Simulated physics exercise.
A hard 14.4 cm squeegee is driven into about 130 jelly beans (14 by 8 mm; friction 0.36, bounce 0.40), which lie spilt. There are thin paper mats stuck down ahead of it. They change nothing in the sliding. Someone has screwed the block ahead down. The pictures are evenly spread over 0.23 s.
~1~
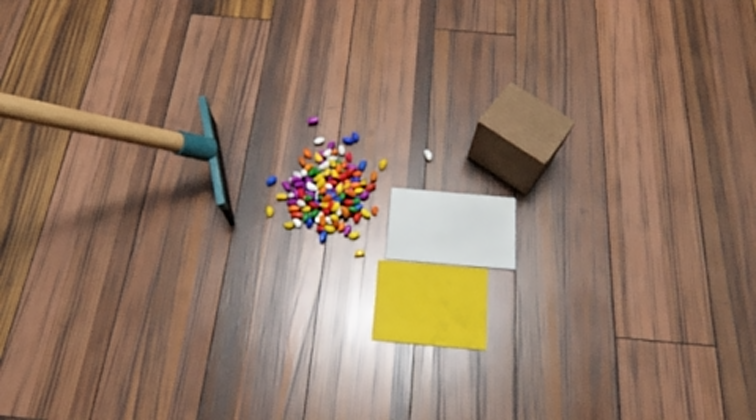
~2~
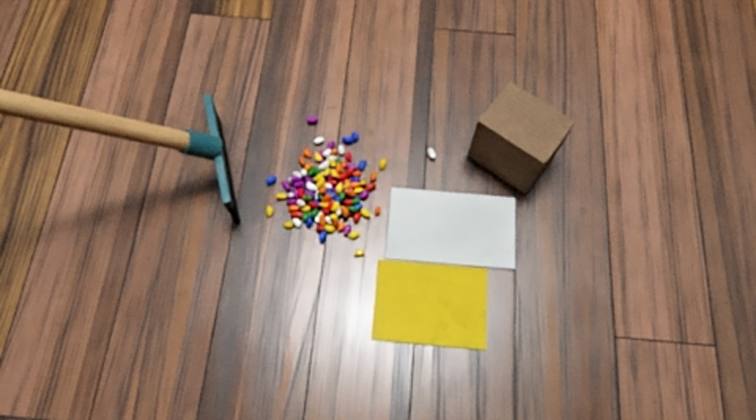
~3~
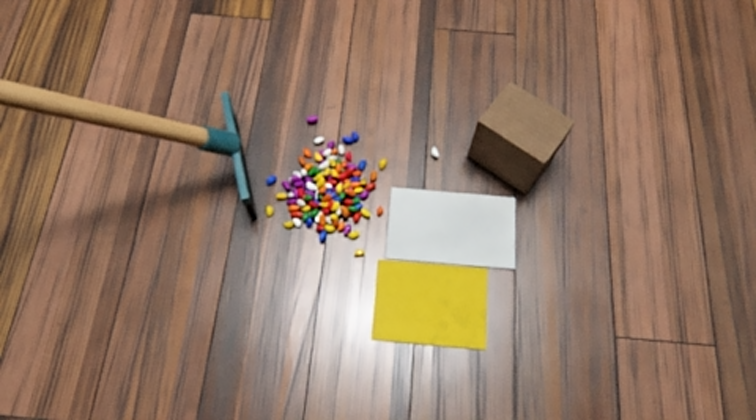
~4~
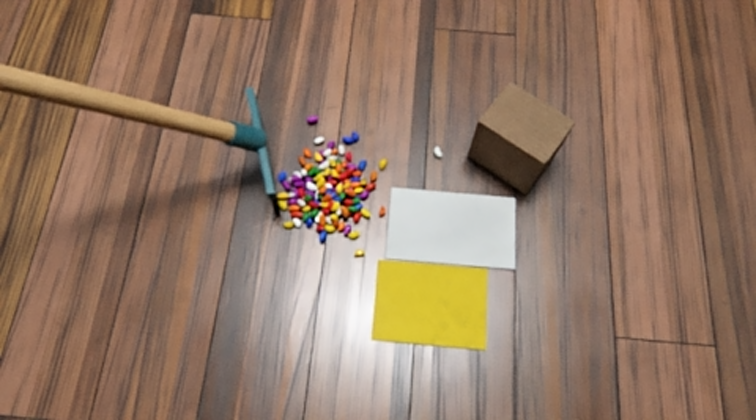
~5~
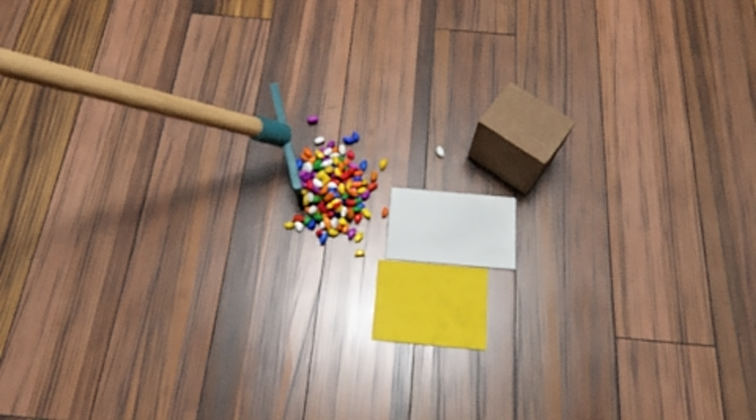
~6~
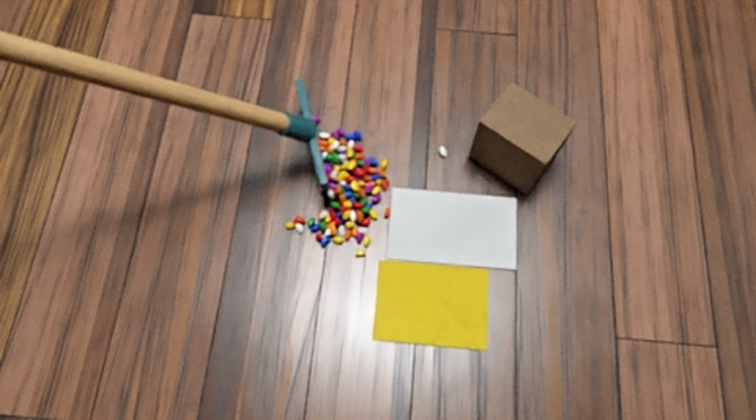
A teal squeegee on a long pale wooden handle stands at the left of a dark plank floor, seen from above at a slant. Colourful jelly beans lie scattered near the middle, with a white mat above a yellow one and a brown block to the right. The squeegee slides right and pushes the beans into a tighter heap toward the white mat, while the view stays still.
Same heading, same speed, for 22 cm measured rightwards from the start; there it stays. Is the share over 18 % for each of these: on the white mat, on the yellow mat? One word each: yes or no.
White mat: No, yellow mat: No.
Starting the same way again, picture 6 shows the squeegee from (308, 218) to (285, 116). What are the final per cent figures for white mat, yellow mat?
In per cent: White mat 35 and yellow mat 0.
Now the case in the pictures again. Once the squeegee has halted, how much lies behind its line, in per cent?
It works out to roughly 35 per cent.
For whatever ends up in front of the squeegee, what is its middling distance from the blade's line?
That comes to about 5 centimetres.
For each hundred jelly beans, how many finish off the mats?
Around 90 in a hundred.
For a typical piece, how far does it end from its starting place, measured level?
Roughly 14 centimetres.
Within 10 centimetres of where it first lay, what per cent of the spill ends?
Roughly 35 %.
Then, 0.15 s after the last picture, squeegee 21 cm from its start, spill 17 cm wide; white mat 10 %, off the mats 90 %.
Then, 0.30 s after the last picture, squeegee 23 cm from its start, spill 20 cm wide; white mat 15 %, off the mats 85 %.
Then, 0.43 s after the last picture, squeegee 23 cm from its start, spill 21 cm wide; white mat 10 %, off the mats 90 %.
In the end, yellow mat 0 %, white mat 10 %, off the mats 90 %.
